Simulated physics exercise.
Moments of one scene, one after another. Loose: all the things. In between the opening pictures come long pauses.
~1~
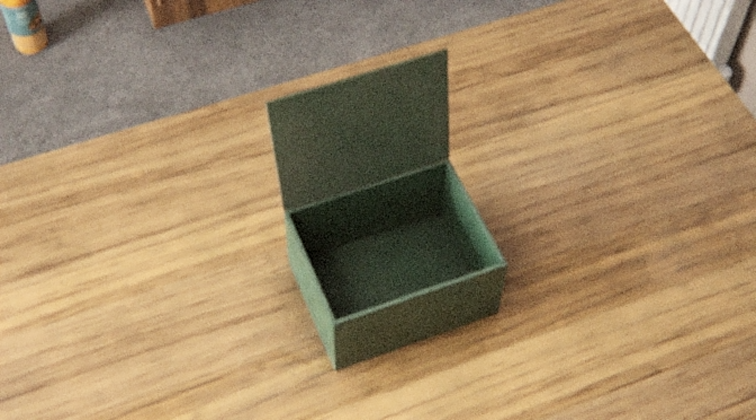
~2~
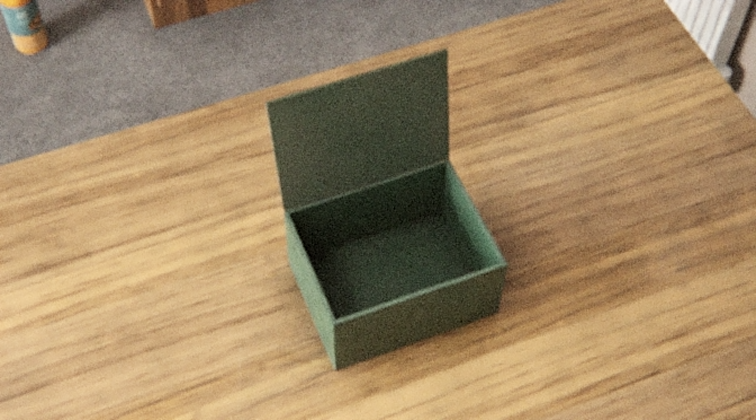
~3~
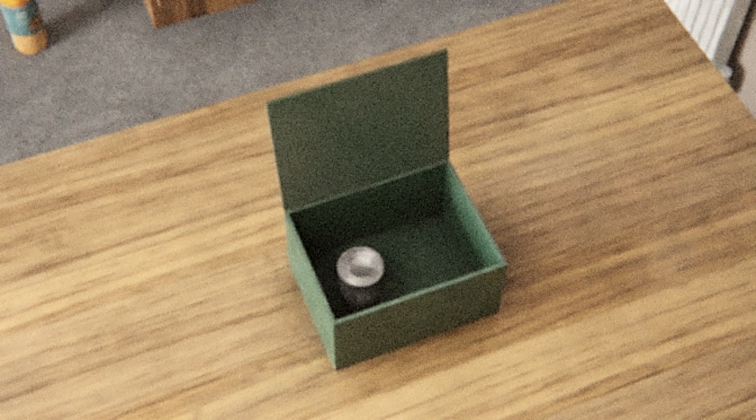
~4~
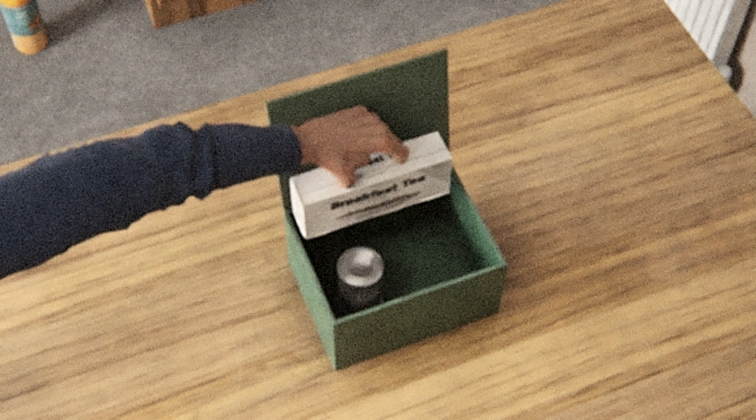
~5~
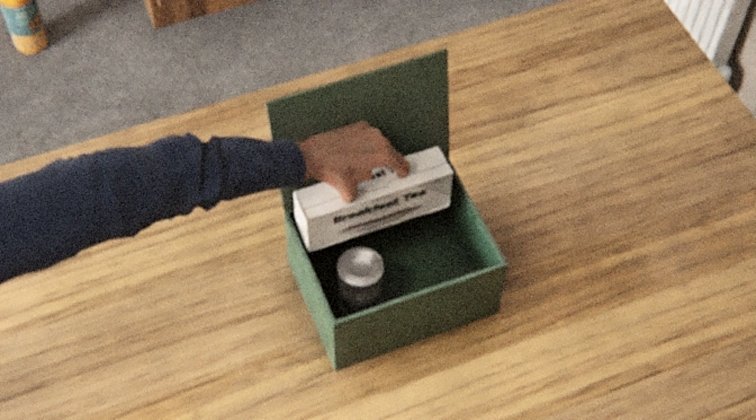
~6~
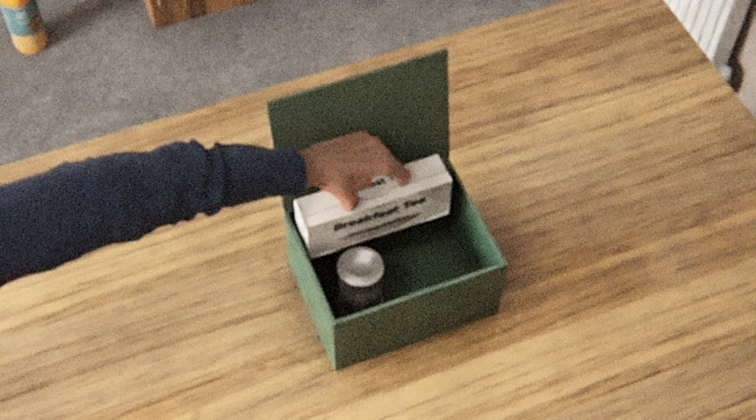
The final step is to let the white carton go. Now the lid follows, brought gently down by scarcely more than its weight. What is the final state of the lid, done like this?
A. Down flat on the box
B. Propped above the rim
Down flat on the box.
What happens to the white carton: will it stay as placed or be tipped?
The white carton stays as it was set.
Then, 0.50 s on from there, white carton shifted a little near (373, 244).
Then, 1.60 s on from there, lid 59° above the rim; white carton shifted a little near (373, 244).
Then, 2.10 s on from there, lid 21° above the rim; white carton shifted a little near (373, 244).
In the end, lid shut; moved from the start, white carton; grey tin unmoved. At the end, from the last picture's camera, white carton near (373, 244).
